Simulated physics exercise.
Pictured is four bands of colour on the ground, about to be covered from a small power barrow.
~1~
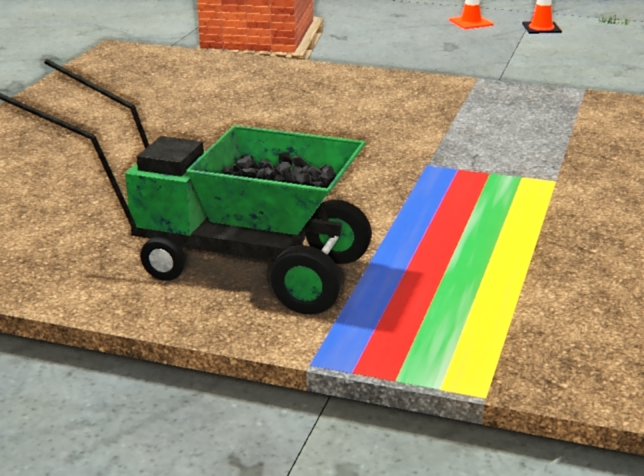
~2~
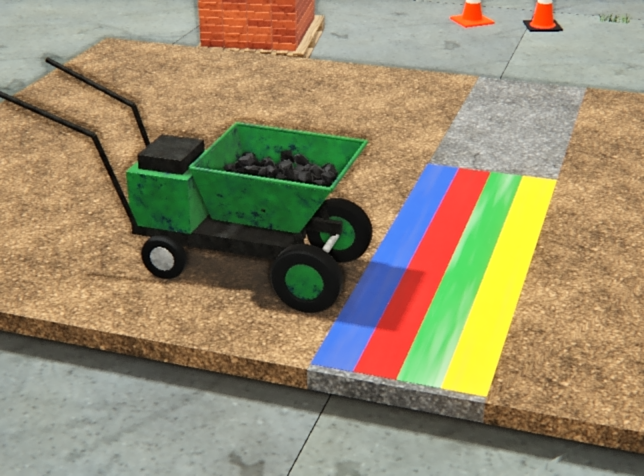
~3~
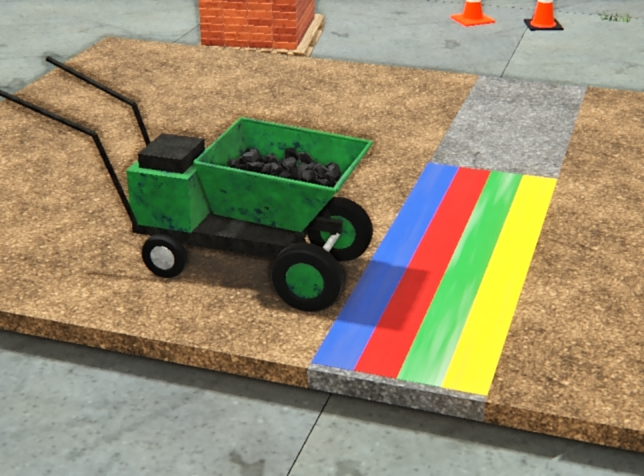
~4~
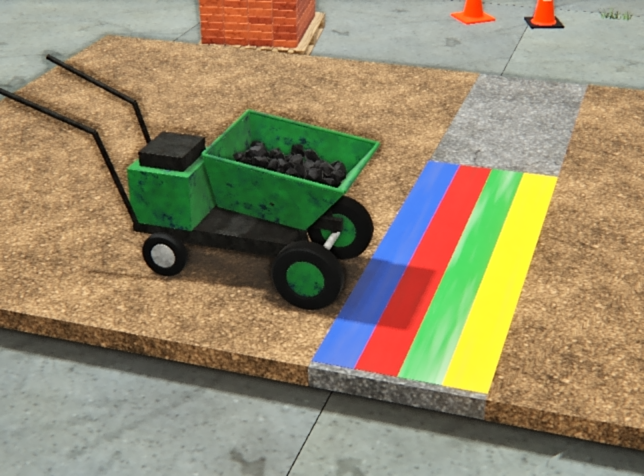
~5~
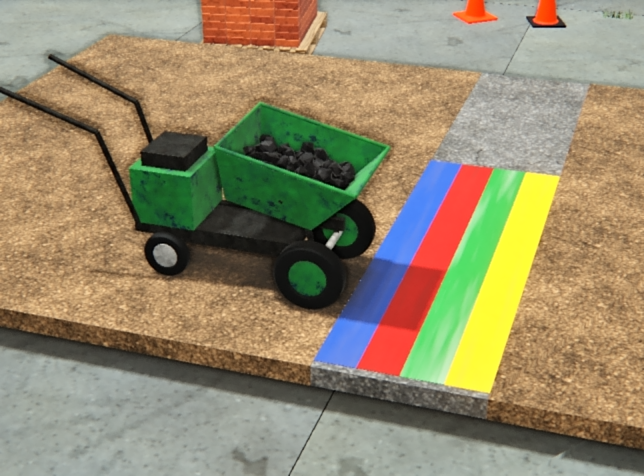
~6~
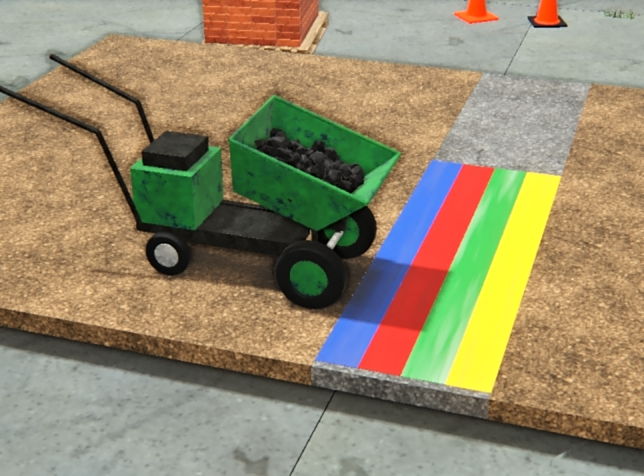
Green power barrow standing beside blue, red, green and yellow strips, its skip of black lumps gradually tilting forward to the right.
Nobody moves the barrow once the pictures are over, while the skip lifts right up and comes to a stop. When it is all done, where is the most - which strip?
On the green strip.
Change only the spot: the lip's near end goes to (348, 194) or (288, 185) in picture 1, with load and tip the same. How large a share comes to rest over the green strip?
About 30 percent at the first place and about 20 percent at the second.
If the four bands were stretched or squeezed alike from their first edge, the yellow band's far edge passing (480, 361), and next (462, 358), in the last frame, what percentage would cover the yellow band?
30 per cent, then 30 per cent, roughly.
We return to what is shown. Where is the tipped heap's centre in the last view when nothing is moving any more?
Close to (462, 296).
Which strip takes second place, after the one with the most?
It's the yellow strip.
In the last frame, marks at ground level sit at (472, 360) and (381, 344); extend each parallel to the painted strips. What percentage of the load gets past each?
Some 20 and some 80 per cent, respectively.
Shortly afterwards, skip tipped steeply; the whole lot in the skip.
Next, skip tipped right over; all but a few in the skip; only a few over the red strip; a little over the green strip.
Some moments later, skip tipped right over; near a quarter in the skip; a little over the red strip; near half over the green strip; near a quarter over the yellow strip; a little off the paint.
In the end, skip tipped right over; a little in the skip; none at all over the blue strip; a little over the red strip; near half over the green strip; near a quarter over the yellow strip; a little off the paint.
